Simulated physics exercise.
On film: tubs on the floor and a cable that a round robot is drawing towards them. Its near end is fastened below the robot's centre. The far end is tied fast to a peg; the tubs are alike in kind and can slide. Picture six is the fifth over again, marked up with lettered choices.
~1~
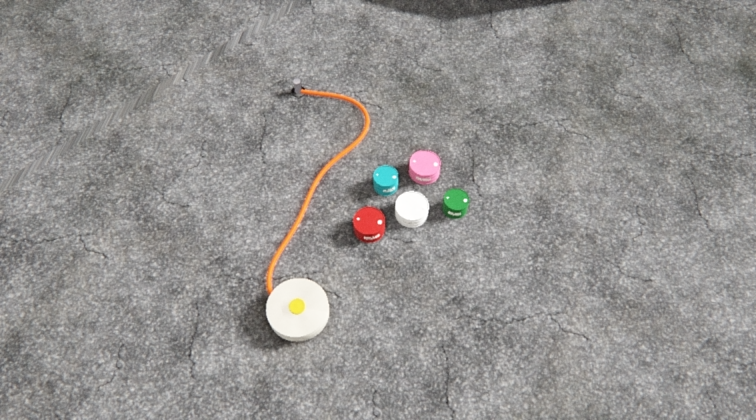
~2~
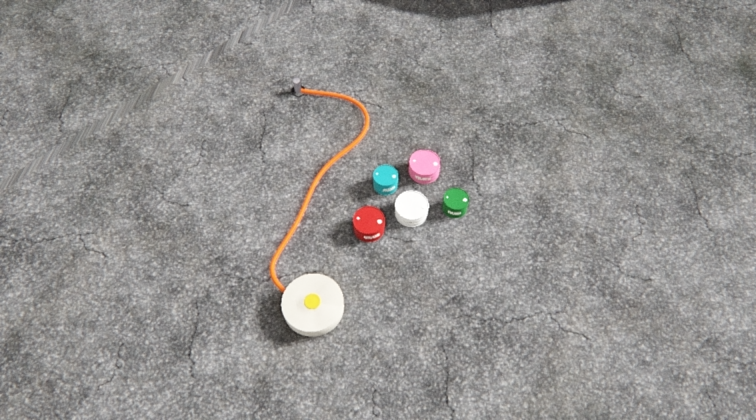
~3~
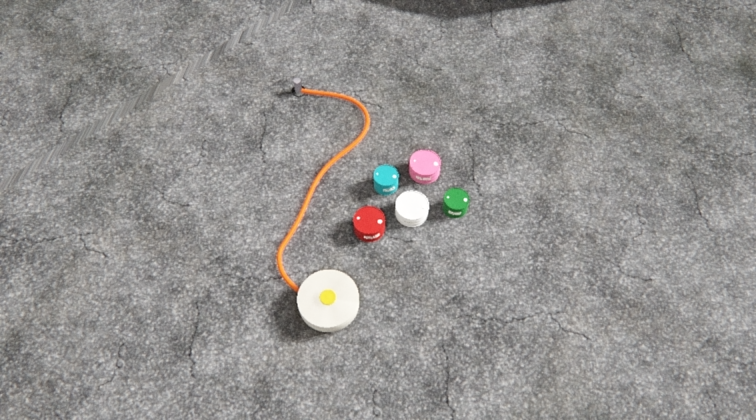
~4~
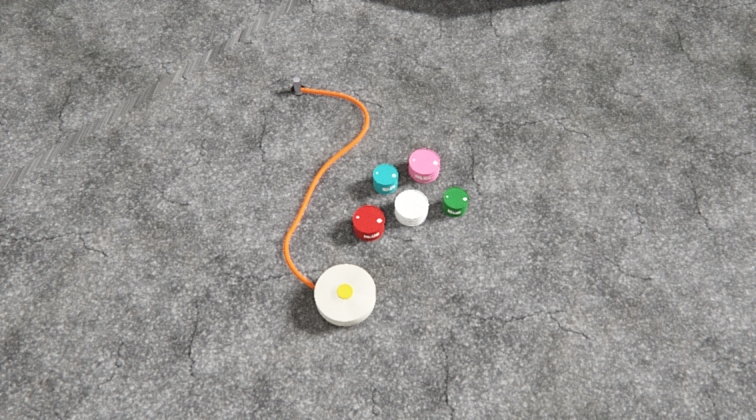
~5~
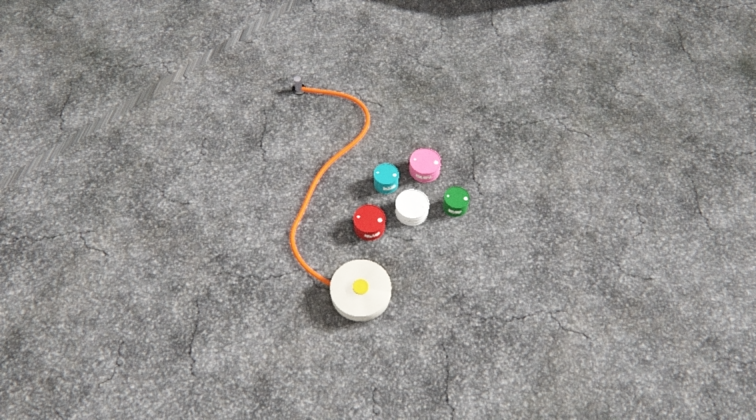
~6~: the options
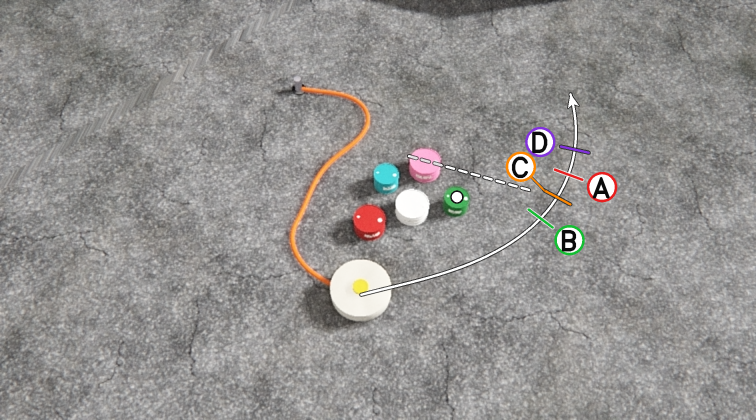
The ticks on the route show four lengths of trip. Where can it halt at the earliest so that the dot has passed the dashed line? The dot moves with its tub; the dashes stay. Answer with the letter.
Up to mark D.
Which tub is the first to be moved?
The red tub.
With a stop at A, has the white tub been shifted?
Yes.
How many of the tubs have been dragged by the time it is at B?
One.
On the marked copy, A at (568, 175); B at (541, 218); C at (557, 197); D at (575, 150); the dashed line at (468, 173); the route from (361, 295) via (536, 223) to (571, 94); the white dot at (457, 197).
Taking D. A third of the way, robot (468, 261); green tub (456, 202).
Two thirds of the way, robot (548, 208); green tub (456, 202); red tub (383, 199); turquoise tub (387, 176).
When it is over, robot (577, 144); white tub (443, 169); green tub (471, 166); red tub (413, 163); pink tub (430, 145); turquoise tub (390, 152); the dot on the green tub is over the dashed line.
As for the rest, A leaves the dotted tub short, at (463, 185); B leaves the dotted tub short, at (456, 202); C leaves the dotted tub short, at (456, 201).
